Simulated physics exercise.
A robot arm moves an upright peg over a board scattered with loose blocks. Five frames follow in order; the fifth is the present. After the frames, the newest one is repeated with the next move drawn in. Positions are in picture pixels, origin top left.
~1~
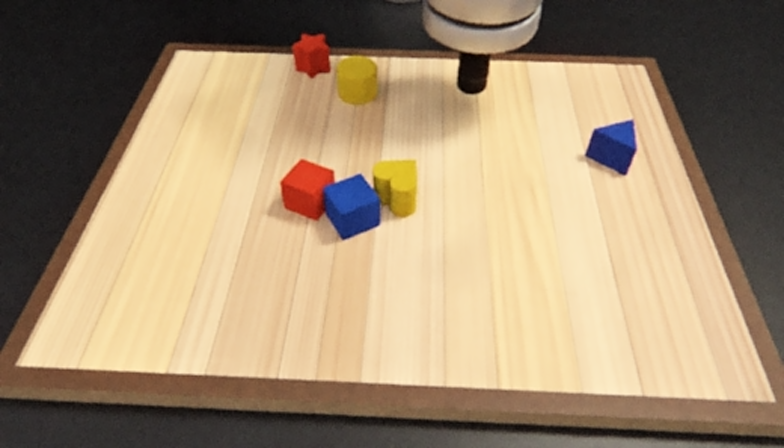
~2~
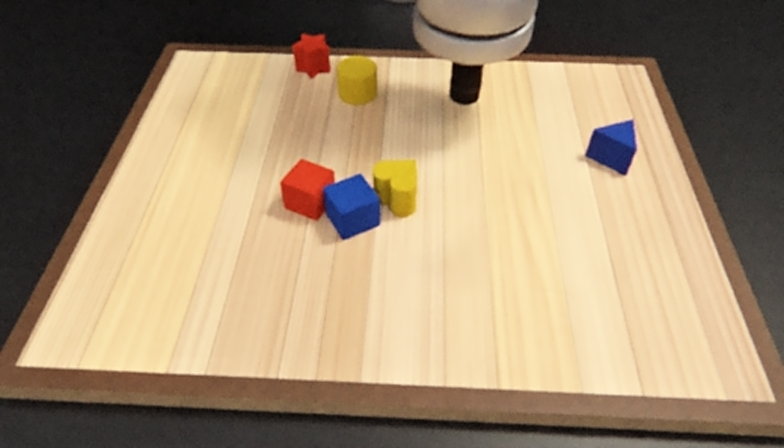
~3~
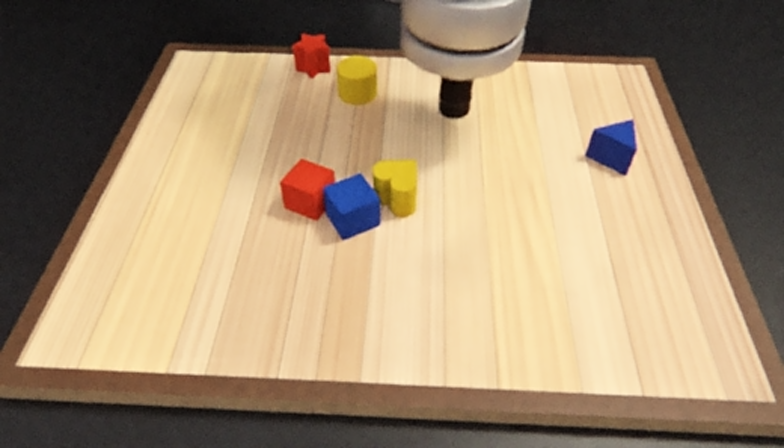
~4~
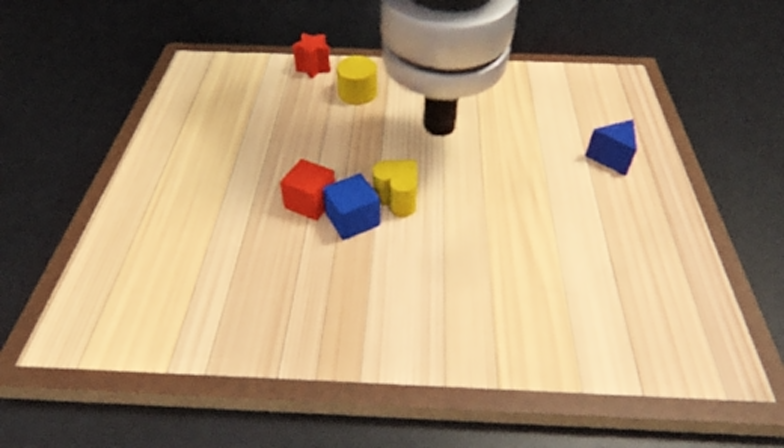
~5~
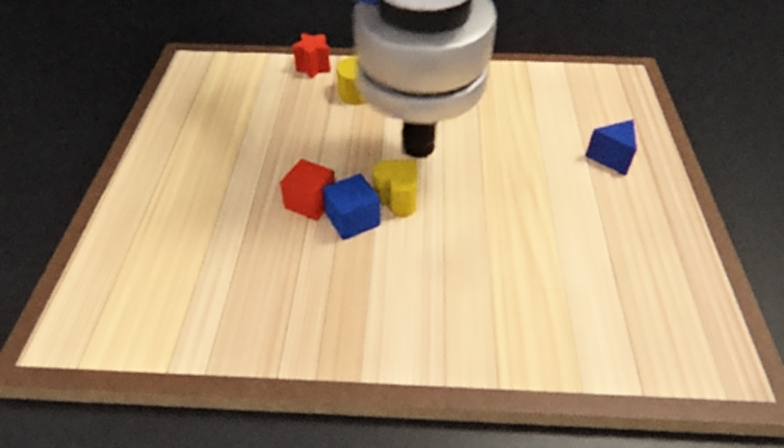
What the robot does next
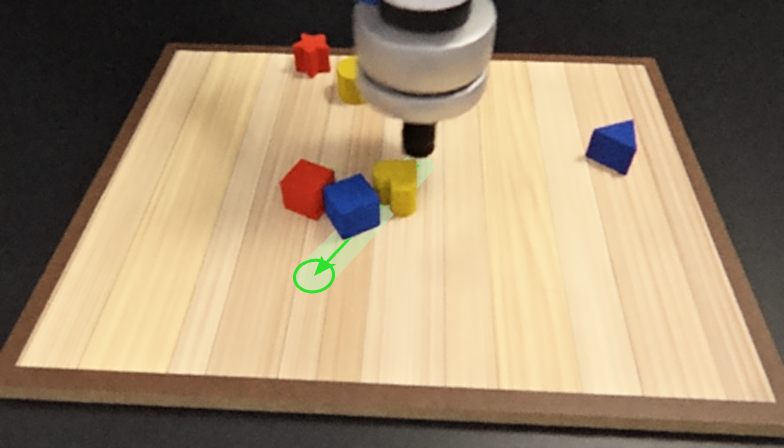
We see a robot arm move its dark upright peg down and to the left across a wooden board, drawing close to a yellow heart block beside blue and red blocks, while all the scattered blocks stay still.
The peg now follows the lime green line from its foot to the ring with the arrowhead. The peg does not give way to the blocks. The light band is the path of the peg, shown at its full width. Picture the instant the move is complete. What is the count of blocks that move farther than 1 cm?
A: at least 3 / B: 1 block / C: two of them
The answer is C.
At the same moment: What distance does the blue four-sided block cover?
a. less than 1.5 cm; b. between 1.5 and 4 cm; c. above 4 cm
(c)
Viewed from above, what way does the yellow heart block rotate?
My answer: Anticlockwise.
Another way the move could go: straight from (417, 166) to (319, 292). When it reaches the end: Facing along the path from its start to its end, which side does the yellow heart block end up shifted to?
Answer: Leftward.
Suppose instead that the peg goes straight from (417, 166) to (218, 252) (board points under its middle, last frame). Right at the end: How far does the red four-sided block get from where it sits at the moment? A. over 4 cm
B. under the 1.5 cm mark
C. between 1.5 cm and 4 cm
The correct letter is A.
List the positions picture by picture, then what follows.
The first frame shows lower end of the peg (471, 87), tops of blocks, red four-sided block (307, 175), blue four-sided block (351, 192), yellow heart block (398, 173).
The second frame shows peg (464, 97), blocks as before.
The third frame shows peg (454, 110), blocks as before.
The fourth frame shows peg (439, 128), blocks as before.
The fifth frame shows peg (418, 149), red four-sided block (307, 175), blue four-sided block (351, 192), yellow heart block (398, 173).
The drawn path runs from (417, 166) to (314, 276).
The first path, step by step. One third of the way, peg (386, 182); blue four-sided block (343, 201), turned 25° clockwise; yellow heart block (392, 199).
Two thirds of the way, peg (351, 219); blue four-sided block (303, 227), turned 50° clockwise; yellow heart block (387, 221), turned 50° anticlockwise.
At the end, peg (311, 260); red four-sided block not moved; blue four-sided block (266, 245), turned 115° clockwise; yellow heart block (387, 221), turned 50° anticlockwise.
